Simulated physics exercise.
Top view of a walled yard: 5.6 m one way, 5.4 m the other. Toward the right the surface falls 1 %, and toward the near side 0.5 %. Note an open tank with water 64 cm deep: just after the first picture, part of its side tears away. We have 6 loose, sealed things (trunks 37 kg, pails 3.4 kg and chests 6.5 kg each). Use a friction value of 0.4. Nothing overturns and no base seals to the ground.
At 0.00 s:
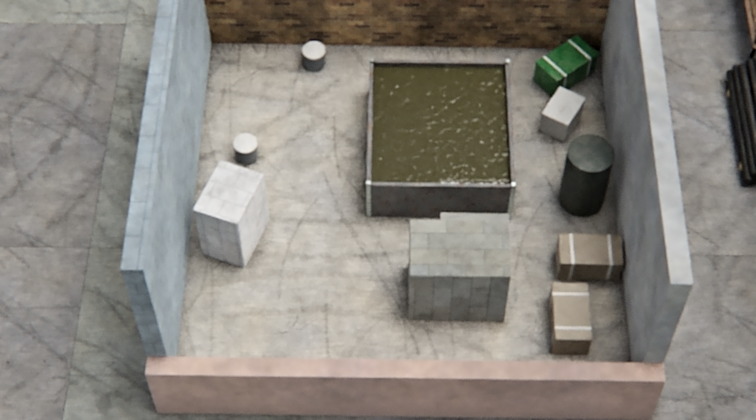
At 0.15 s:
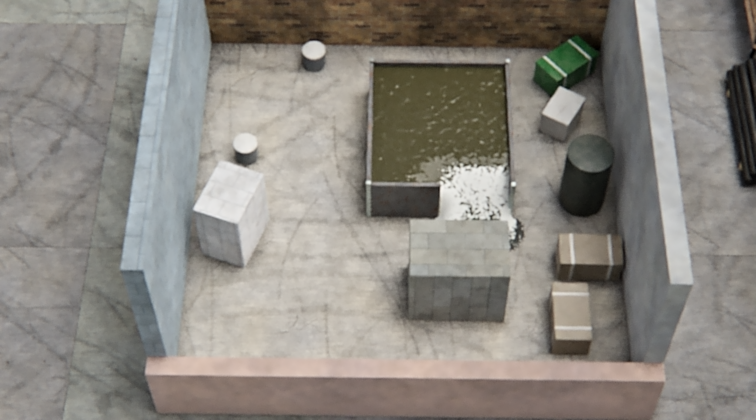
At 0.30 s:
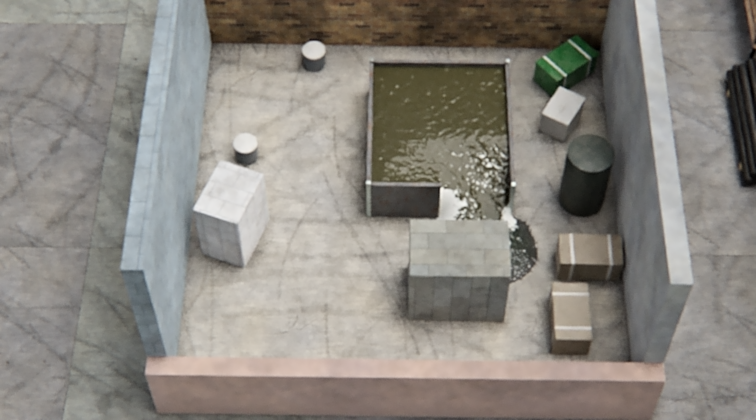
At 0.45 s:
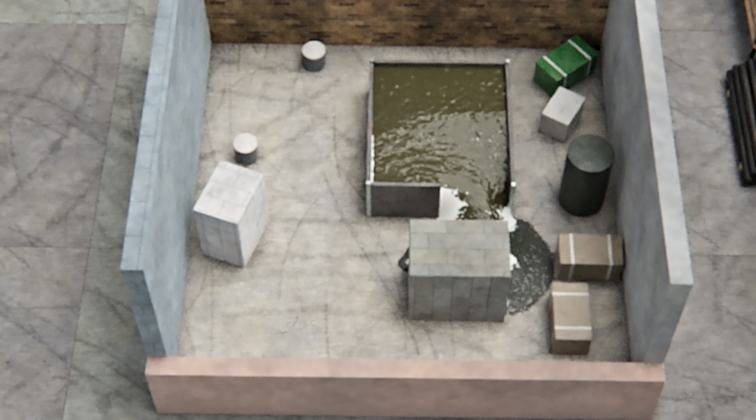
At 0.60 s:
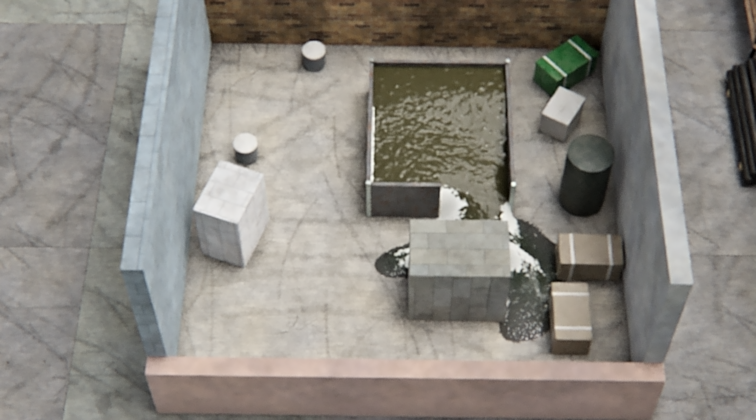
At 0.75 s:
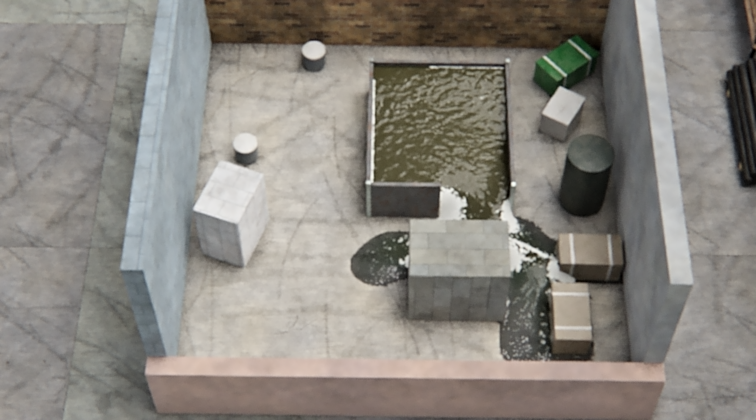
Dark water pours through a gap torn in the near side of an open tank, splashes white against a grey block, then spreads around both its sides, reaching two brown chests at right. Seen from a fixed high view, the walled concrete yard has a brick back wall. A green trunk, pale box and dark drum at right, and pale pails and block at left, stay still.
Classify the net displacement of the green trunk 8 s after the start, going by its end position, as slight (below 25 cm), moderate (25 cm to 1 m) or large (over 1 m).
Slight.
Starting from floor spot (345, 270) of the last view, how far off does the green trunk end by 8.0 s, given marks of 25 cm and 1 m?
It is nudged along.
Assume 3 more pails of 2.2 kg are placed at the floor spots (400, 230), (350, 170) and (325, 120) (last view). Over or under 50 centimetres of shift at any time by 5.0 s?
Spot by spot, in turn: Exceeds it, falls short, falls short.
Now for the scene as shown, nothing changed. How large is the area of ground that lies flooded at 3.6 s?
I'd estimate close to 23 m2.
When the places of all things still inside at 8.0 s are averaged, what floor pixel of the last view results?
I'd say about (453, 144) in the last view.
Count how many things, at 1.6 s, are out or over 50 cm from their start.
Count then: 1.
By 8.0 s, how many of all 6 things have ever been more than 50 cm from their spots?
The count comes to 5.
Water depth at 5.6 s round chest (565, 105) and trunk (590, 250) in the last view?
Some 7 cm at the first, some 12 cm at the second.
After 1.6 s the green trunk is near (567, 58), 0.0 m from its start, aground; 0 afloat.
After 3.6 s the green trunk is near (567, 58), 0.0 m from its start, aground; 2 afloat.
After 5.6 s the green trunk is near (567, 58), 0.0 m from its start, aground; 3 afloat.
After 8.0 s the green trunk is near (567, 58), 0.0 m from its start, aground; 3 afloat.
